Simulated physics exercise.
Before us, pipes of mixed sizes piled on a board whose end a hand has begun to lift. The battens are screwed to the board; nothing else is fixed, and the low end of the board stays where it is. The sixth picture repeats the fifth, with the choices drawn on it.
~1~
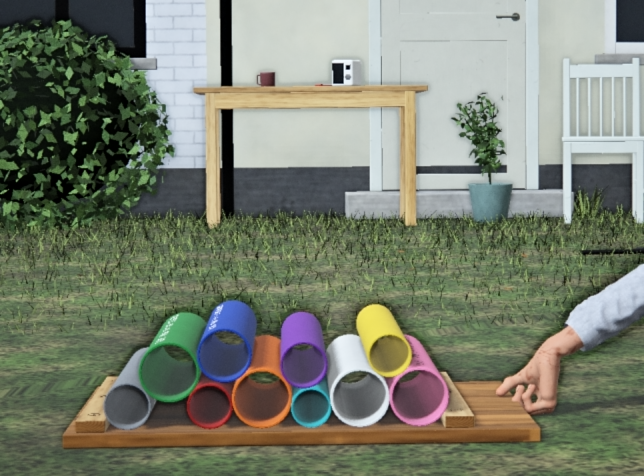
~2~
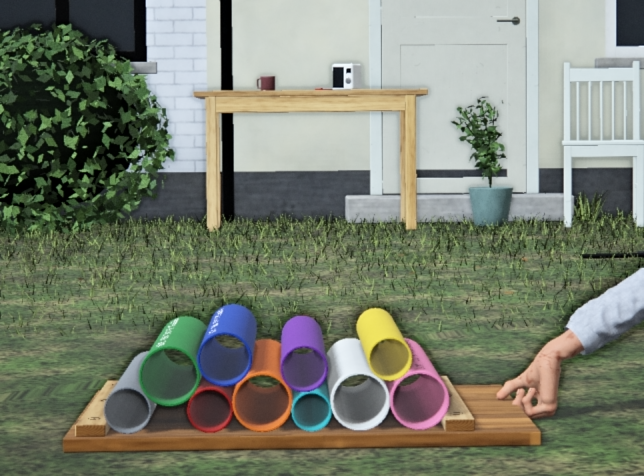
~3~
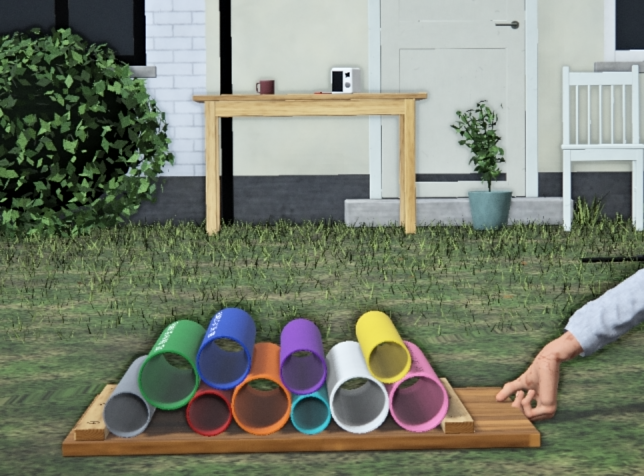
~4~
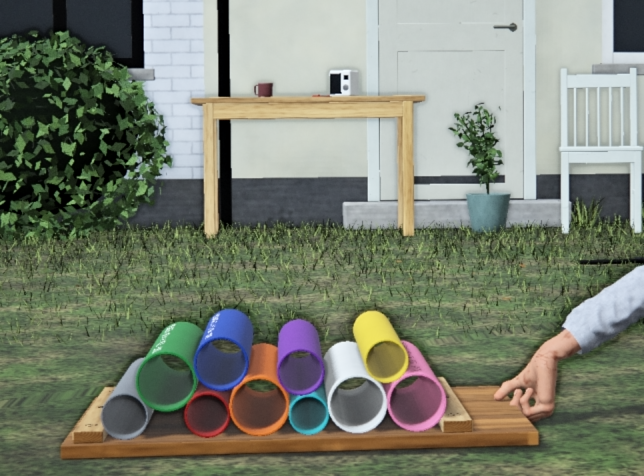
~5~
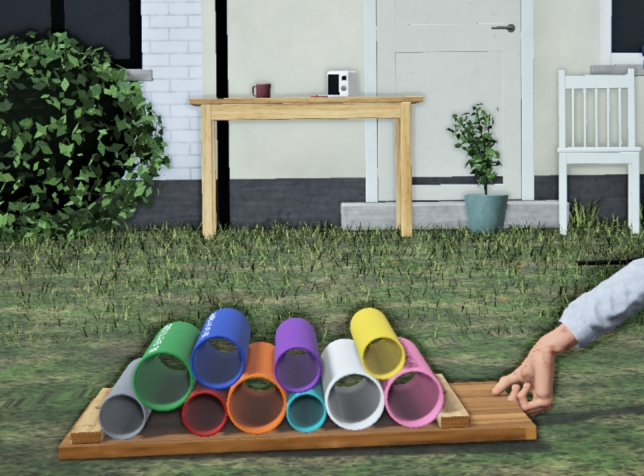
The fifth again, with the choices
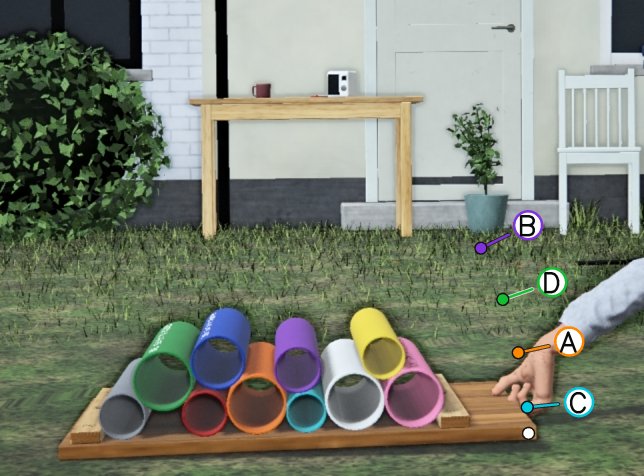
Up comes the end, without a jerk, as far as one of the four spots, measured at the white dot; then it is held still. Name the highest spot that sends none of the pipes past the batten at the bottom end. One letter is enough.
The answer is mark A.
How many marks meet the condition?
Two of them.
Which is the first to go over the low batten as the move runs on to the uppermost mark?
The green one.
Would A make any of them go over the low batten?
No, at A.
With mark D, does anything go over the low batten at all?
At D: Yes.
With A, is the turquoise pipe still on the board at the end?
Yes, with A.
On the marked copy, A at (518, 353); B at (481, 248); C at (527, 408); D at (503, 299); the white dot at (529, 434).
Taking A. A third of the way, board at 11°.
Two thirds of the way, board at 12°.
When it is over, board at 12°, none over the low batten.
As for the rest, B two over the low batten (green, blue); C none over the low batten; D two over the low batten (green, blue).
